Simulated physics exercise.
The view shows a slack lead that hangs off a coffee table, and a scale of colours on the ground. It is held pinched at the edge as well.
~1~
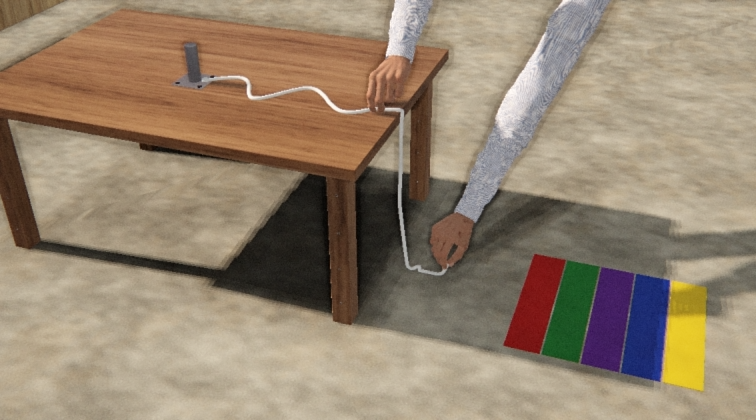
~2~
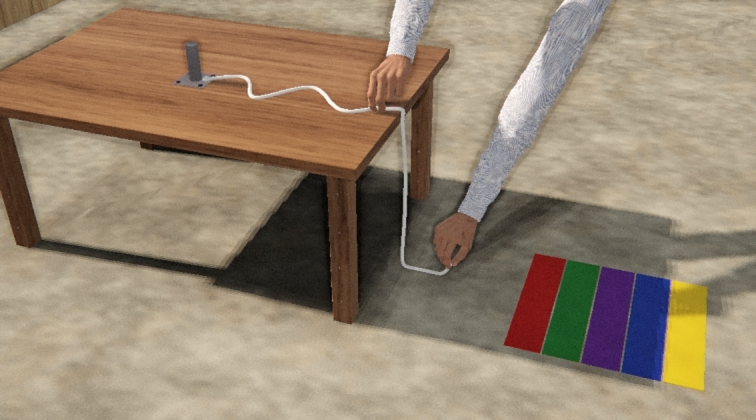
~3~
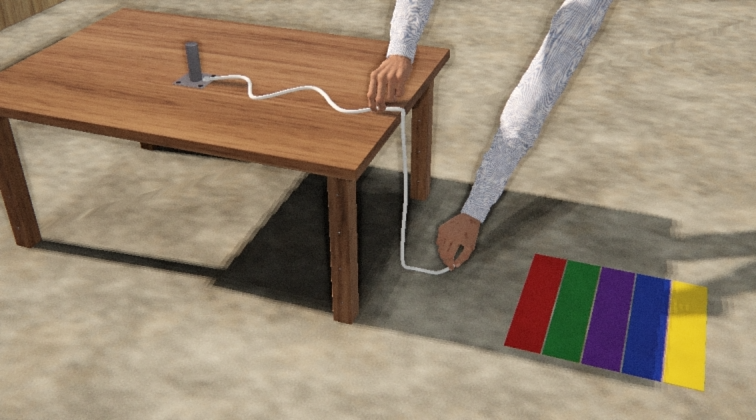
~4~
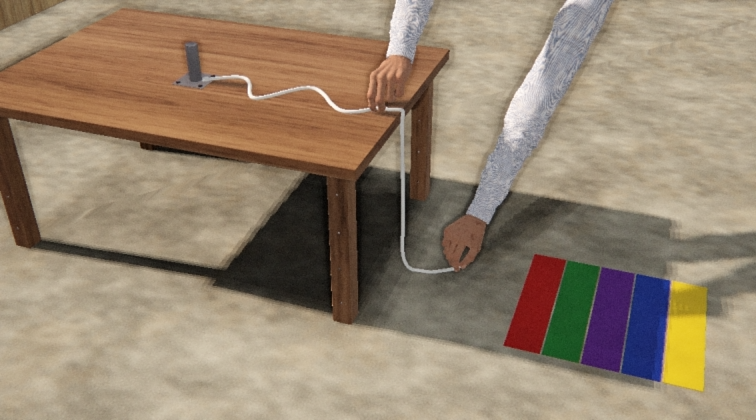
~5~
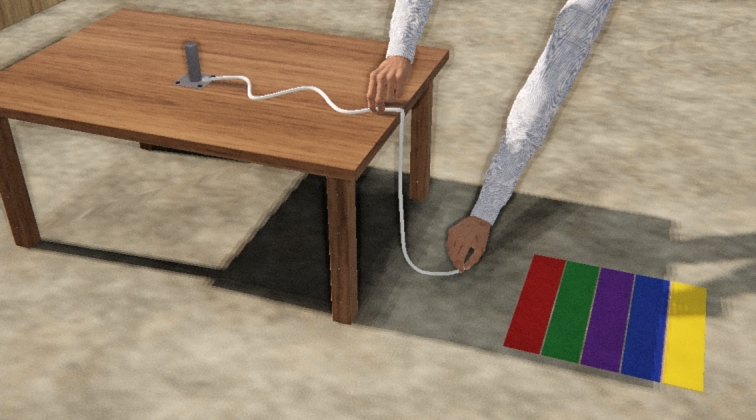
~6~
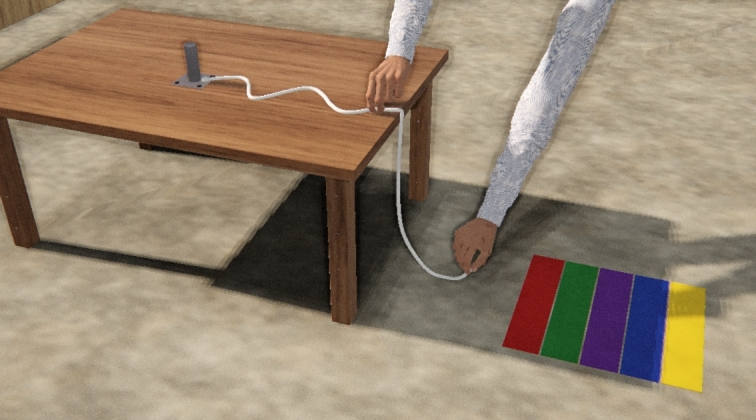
A hand pinched a white cord at the edge of a wooden table while another hand, low down, drew the hanging end slightly right, near a strip of red, green, purple, blue and yellow.
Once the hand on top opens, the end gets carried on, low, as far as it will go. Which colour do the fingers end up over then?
They end up over the blue strip.
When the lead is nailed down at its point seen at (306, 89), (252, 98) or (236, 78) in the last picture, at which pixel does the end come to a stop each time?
They end up at (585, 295), (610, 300) and (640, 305).
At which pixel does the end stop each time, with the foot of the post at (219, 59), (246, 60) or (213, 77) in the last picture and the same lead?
In order, the pixels are (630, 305), (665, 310) and (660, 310).
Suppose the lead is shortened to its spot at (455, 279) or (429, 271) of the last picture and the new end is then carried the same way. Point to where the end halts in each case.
Result 1: (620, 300). Result 2: (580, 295).
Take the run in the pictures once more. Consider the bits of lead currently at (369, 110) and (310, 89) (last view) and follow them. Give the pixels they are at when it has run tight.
(428, 138) and (343, 103).
Soon after, end near (571, 291); over green.
After that, end near (619, 301); over purple.
At the stop, end near (647, 307); over blue. Over blue.
